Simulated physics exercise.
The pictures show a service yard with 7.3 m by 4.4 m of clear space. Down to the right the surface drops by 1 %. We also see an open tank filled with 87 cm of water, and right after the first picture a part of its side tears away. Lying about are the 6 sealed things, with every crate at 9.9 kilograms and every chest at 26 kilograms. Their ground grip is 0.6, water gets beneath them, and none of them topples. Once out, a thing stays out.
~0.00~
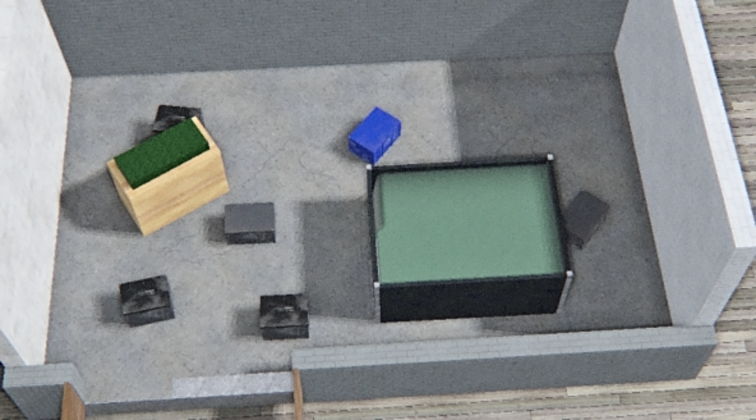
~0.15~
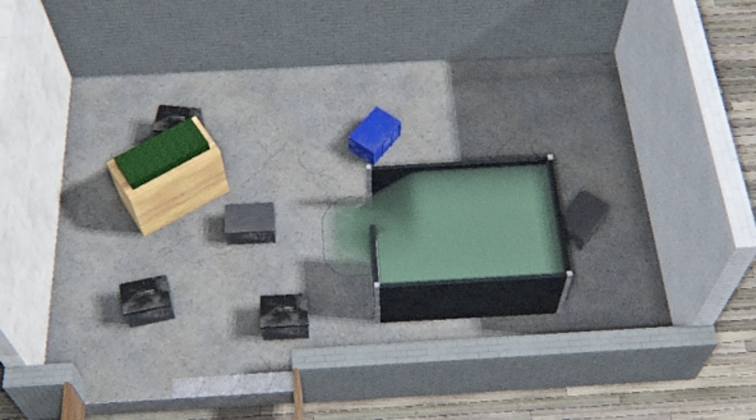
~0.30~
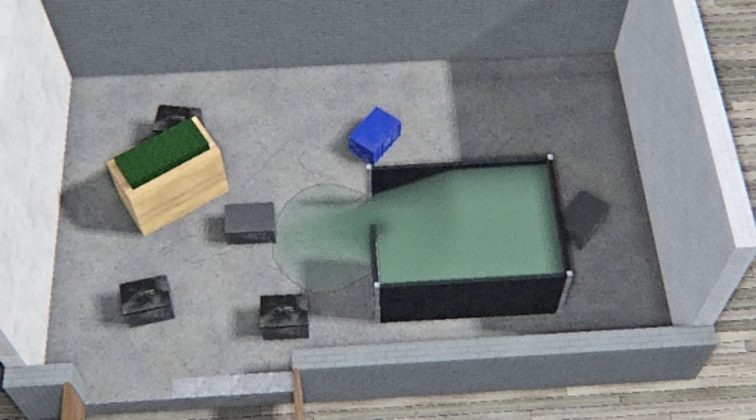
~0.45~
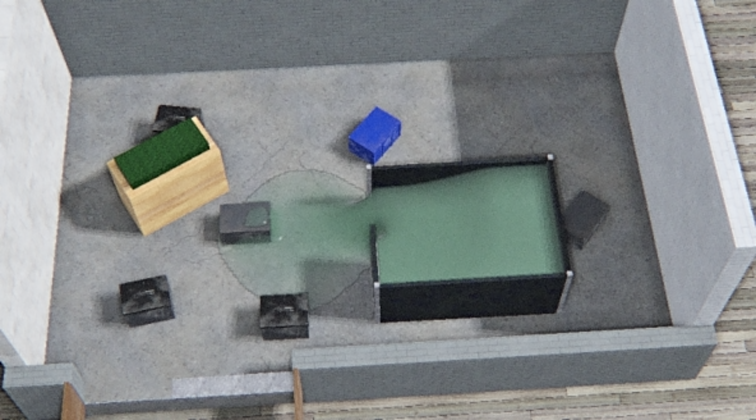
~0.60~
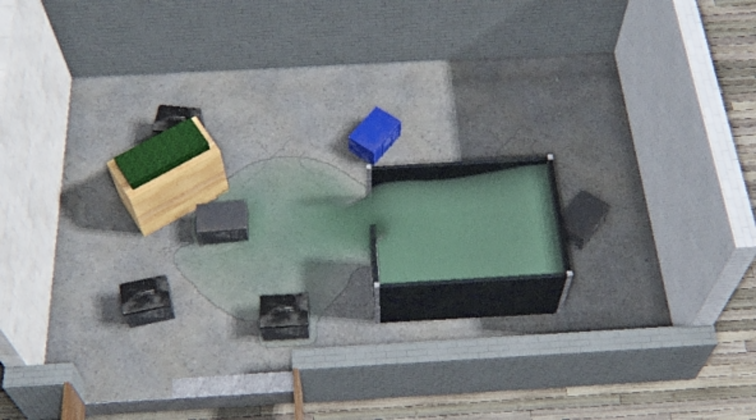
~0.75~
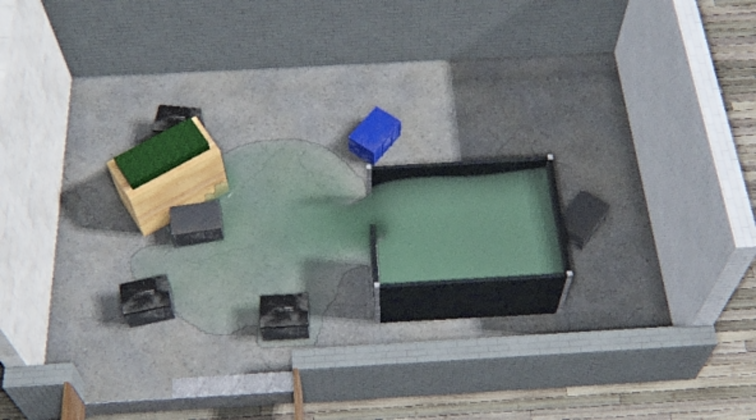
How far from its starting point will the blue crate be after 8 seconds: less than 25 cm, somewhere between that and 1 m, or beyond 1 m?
The move is moderate.
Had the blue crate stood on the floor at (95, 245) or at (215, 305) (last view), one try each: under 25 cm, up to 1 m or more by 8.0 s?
Run one, it gets swept far; run two, it gets swept far.
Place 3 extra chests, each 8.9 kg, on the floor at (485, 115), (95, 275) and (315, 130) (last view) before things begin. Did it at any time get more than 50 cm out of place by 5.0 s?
From first to last: Does not reach it, surpasses it, does not reach it.
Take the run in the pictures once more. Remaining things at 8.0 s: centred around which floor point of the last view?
They average out to somewhere around (401, 198).
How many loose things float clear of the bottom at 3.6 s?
Then: 1.
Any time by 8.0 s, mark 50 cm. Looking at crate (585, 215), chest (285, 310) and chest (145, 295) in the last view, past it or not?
Item by item, they came out below the mark, below the mark and above the mark.
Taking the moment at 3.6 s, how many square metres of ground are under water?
Roughly 20 m2.
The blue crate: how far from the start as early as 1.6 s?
Some 0 cm from the start.
After 1.6 s the blue crate is near (375, 129), 0.0 m from its start, aground; 0 of 6 are out; 1 afloat.
After 3.6 s the blue crate is near (375, 129), 0.0 m from its start, aground; 0 of 6 are out; 1 afloat.
After 5.6 s the blue crate is near (375, 129), 0.0 m from its start, aground; 2 of 6 are out; 1 afloat.
After 8.0 s the blue crate is near (399, 150), 0.4 m from its start, aground; 2 of 6 are out; 0 afloat.
